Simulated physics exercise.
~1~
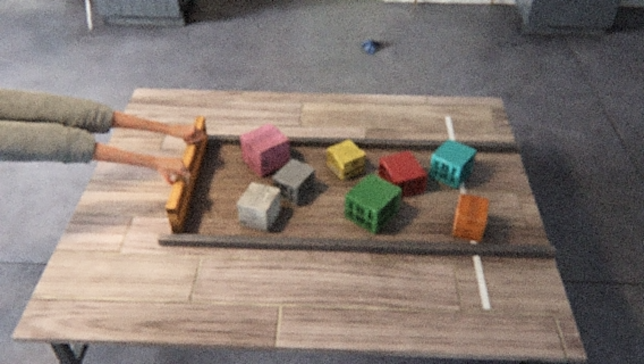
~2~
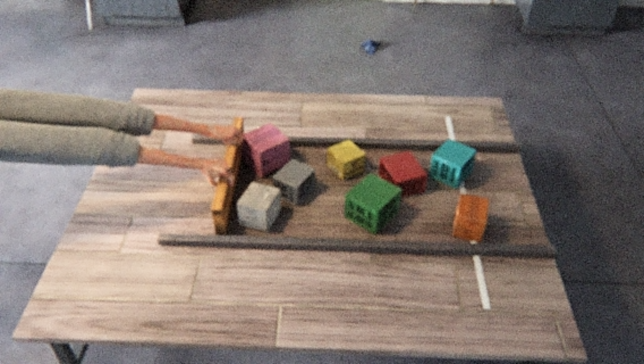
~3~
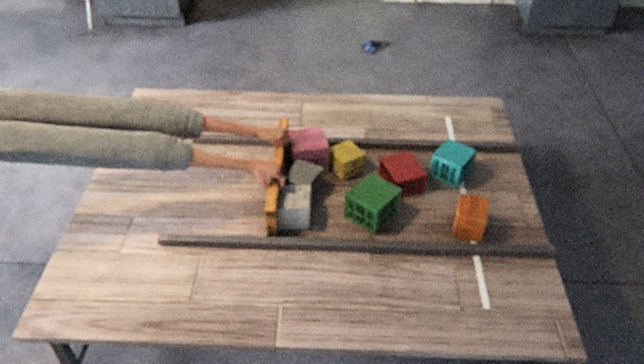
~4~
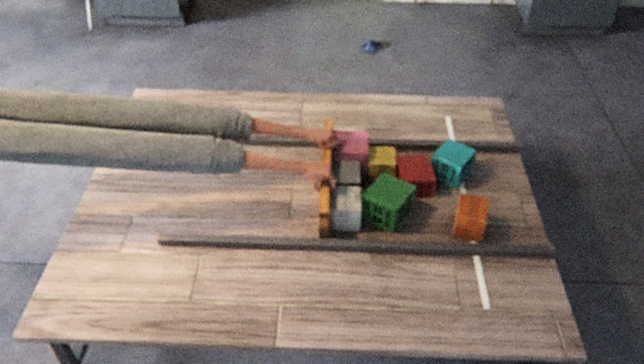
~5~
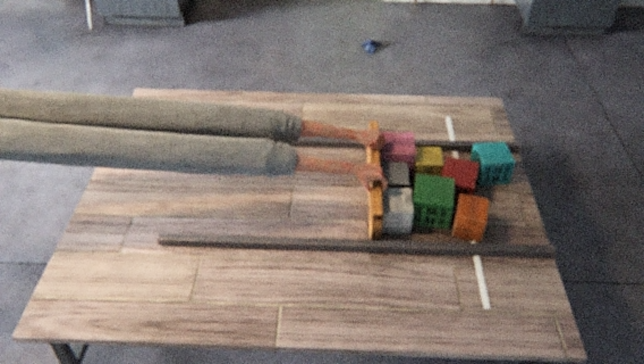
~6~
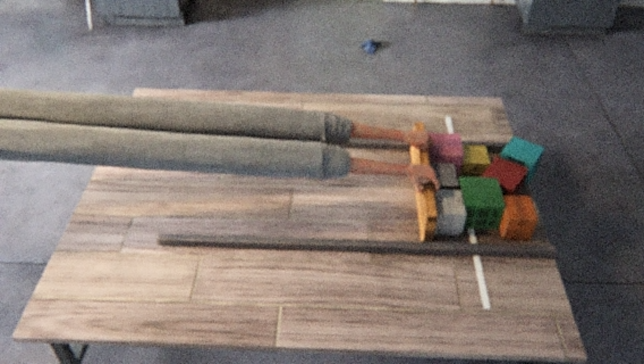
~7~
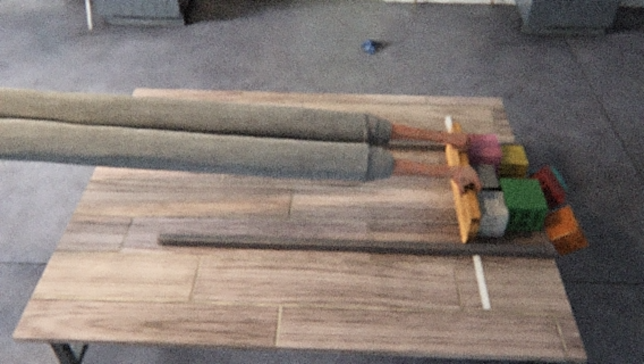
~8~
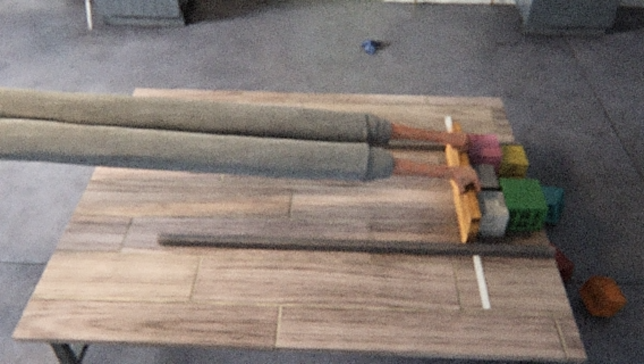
Two hands in grey-green sleeves reach in from the left, holding an upright orange plank on a wood-patterned deck seen from above at an angle. Between two dark rails lie pink, grey, white, yellow, green, red, turquoise and orange boxes, with a white tape mark near the right edge. The hands push the plank steadily right, gathering the white, pink and grey boxes, then the rest into a cluster. The plank stops at the tape as boxes crowd over the edge. The red, turquoise and orange ones drop off, while the others stay bunched against the plank.
